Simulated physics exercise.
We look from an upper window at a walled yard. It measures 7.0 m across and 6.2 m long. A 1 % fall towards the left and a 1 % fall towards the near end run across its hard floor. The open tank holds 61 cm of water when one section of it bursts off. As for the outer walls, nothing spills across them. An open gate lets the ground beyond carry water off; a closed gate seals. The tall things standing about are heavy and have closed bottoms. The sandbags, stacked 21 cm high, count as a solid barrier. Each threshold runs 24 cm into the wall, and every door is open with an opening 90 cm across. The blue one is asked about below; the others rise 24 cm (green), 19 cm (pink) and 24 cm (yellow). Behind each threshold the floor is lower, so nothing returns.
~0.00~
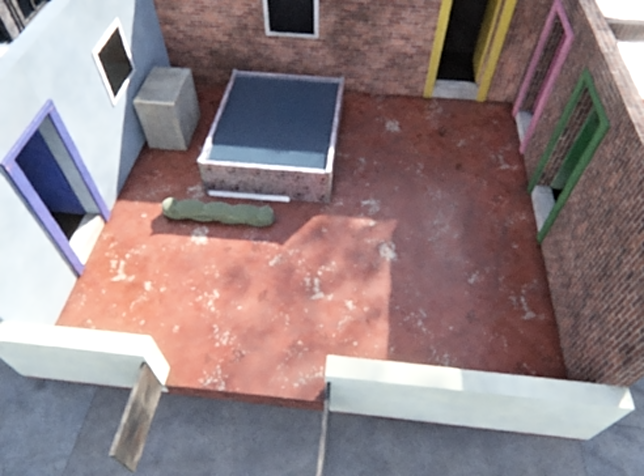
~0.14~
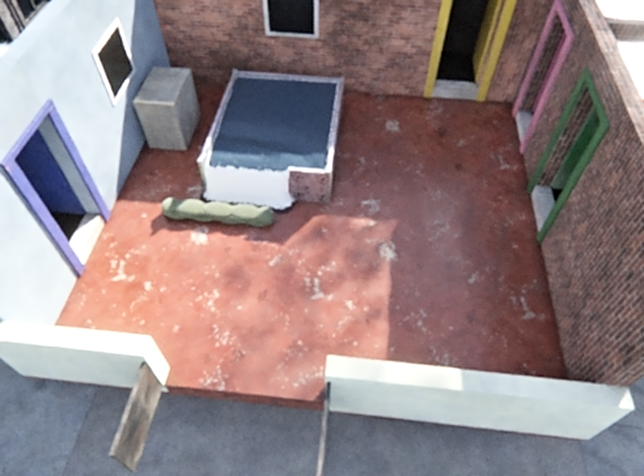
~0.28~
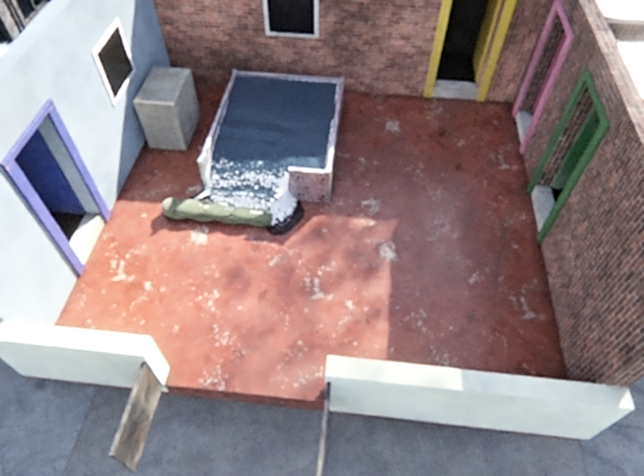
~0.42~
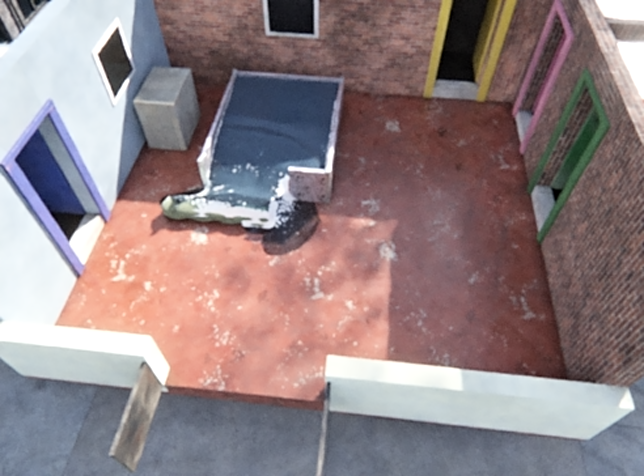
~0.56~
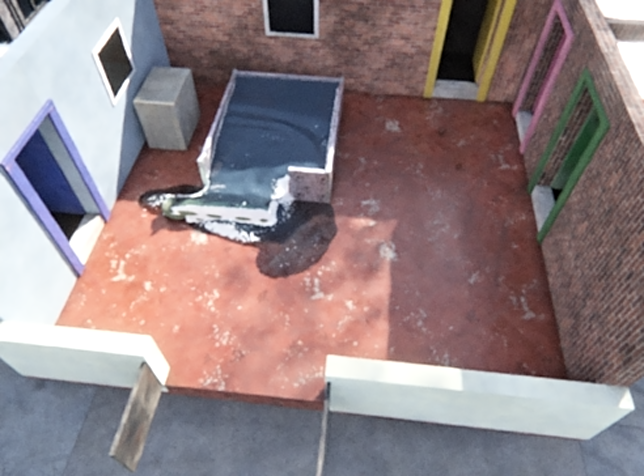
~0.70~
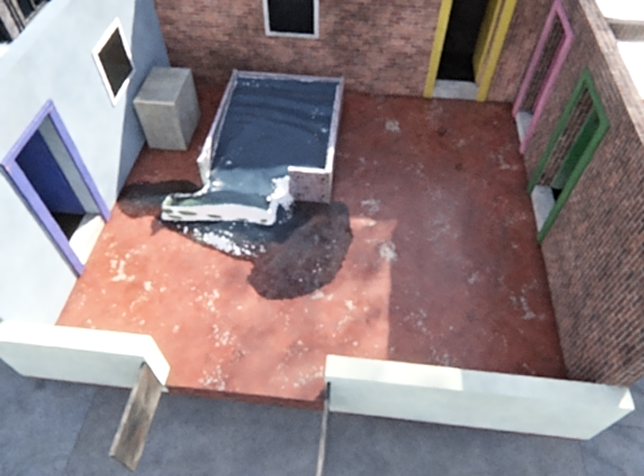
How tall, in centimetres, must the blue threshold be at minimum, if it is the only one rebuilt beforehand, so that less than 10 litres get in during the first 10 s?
It needs to be at least 7.5 cm tall.
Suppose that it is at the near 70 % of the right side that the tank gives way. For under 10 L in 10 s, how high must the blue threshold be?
Then roughly 9.0 cm.
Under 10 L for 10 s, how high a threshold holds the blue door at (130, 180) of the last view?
About 20 cm.
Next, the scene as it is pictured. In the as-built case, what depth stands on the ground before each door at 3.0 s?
Depths in cm: Blue 8, green 0, pink 0, yellow 0.
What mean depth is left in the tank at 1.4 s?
Close to 43 cm deep on average.
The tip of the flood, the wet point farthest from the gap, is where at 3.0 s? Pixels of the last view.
Pixel: About (562, 408).
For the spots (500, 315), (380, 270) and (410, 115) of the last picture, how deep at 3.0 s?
The depths come to about 2, 2 and 0 cm.
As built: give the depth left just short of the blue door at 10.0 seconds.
The depth there is around 4.5 cm.
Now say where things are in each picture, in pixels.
The first frame shows the open tank at (277, 120) is whole and still, 61 cm deep; the blue door at (69, 201) is dry.
In the second frame, water pours out at (249, 183) and has run 0.3 m, to (225, 204); about 9 cm deep outside, 61 cm at the back.
In the third frame, water pours out at (249, 185) and has run 0.8 m, to (277, 231); about 21 cm deep outside, 61 cm at the back.
In the fourth frame, the gap is at (249, 186), the front 1.1 m out at (273, 249); the back of the open tank holds 61 cm.
In the fifth frame, water pours out at (249, 185) and has run 1.5 m, to (280, 273); about 7 cm deep outside, 61 cm at the back.
In the sixth frame, the gap is at (249, 185), the front 1.9 m out at (280, 294); the back of the open tank holds 59 cm; 0.8 m in a straight line remain to the blue door at (69, 201).
After 1.4 s water covers 35 % of the floor, deepest (50 cm) near (235, 197); 4 cm at the blue door, 0 litres in over its 21 cm threshold.
After 3.0 s water covers 60 % of the floor, deepest (33 cm) near (232, 205); 8 cm at the blue door, 0 litres in over its 21 cm threshold.
After 10.0 s water covers 90 % of the floor, deepest (17 cm) near (222, 204); 4 cm at the blue door, 0 litres in over its 21 cm threshold.
At the blue door as built, the water arrived by 1.2 s and peaked near 13 cm at 1.8 s.
Run again over the same 10 s with other heights there, 15 litres in over 6.5 cm, 5 litres over 9 cm. The limit of 10 litres is kept from about 7.5 cm up.
